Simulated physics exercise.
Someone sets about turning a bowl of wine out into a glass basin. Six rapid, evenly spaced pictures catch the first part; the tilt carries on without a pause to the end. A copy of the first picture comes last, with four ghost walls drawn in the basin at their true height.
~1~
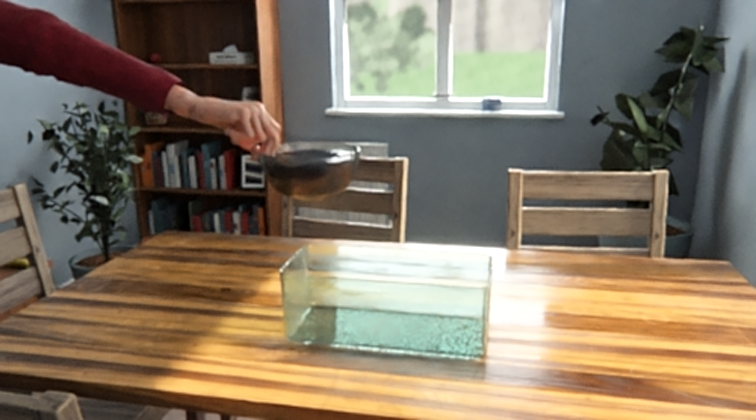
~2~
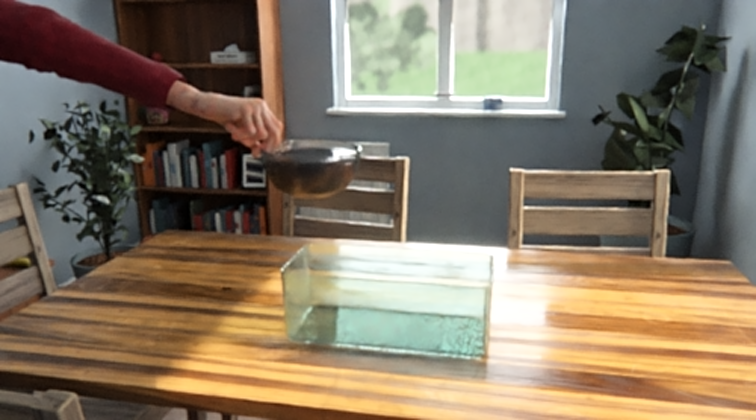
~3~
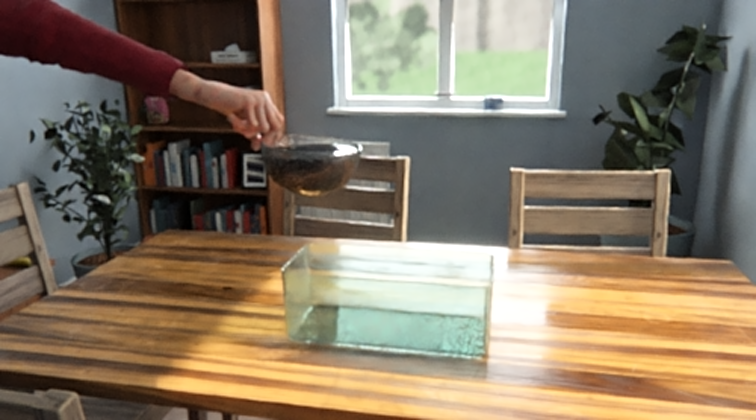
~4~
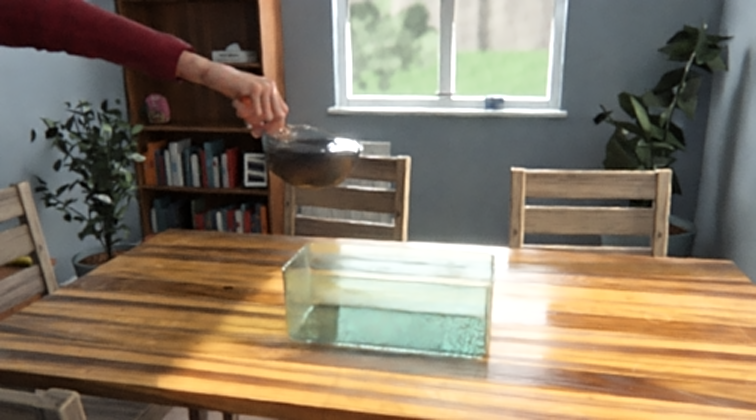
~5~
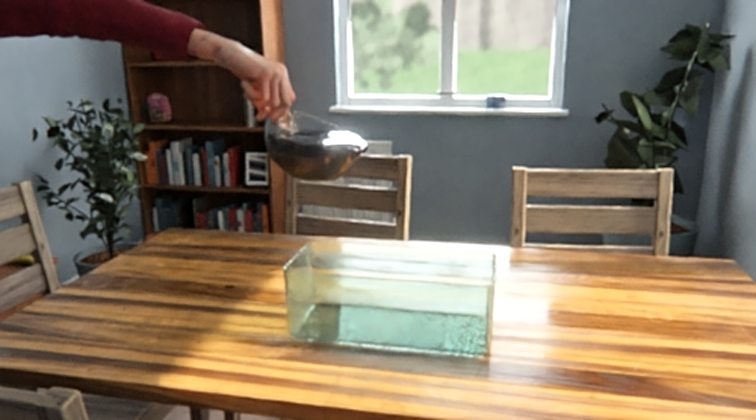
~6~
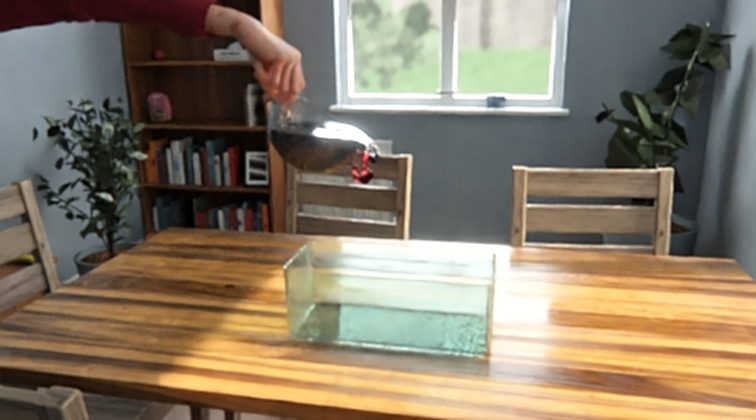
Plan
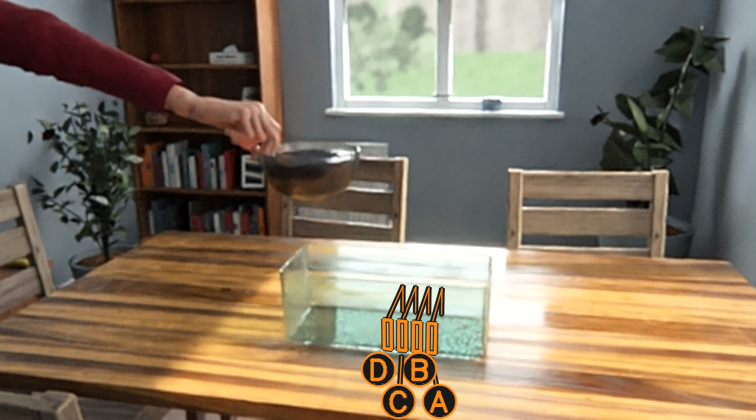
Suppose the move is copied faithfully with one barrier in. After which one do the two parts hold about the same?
Take A.
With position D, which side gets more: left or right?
More ends on the right.
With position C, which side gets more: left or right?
The right one.
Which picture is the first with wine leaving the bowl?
In picture 5.
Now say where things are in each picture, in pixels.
The first picture shows upright, lip at (356, 151); basin from (286, 338) to (487, 357); nothing has left yet.
The second picture shows upright, lip at (358, 150); nothing has left yet.
The third picture shows tipped about 6°, lip at (358, 150); nothing has left yet.
The fourth picture shows tipped about 13°, lip at (359, 149); nothing has left yet.
The fifth picture shows tipped about 21°, lip at (360, 148); wine is over the lip, down to (360, 148).
The sixth picture shows tipped about 32°, lip at (361, 148); wine is over the lip, down to (367, 181).
In orange, A at (431, 358); B at (416, 357); C at (401, 355); D at (387, 354).
For position A, about 46 % ends left of the wall and 52 % right of it.
For position B, about 23 % ends left of the wall and 75 % right of it.
For position C, about 11 % ends left of the wall and 87 % right of it.
For position D, about 6 % ends left of the wall and 93 % right of it.
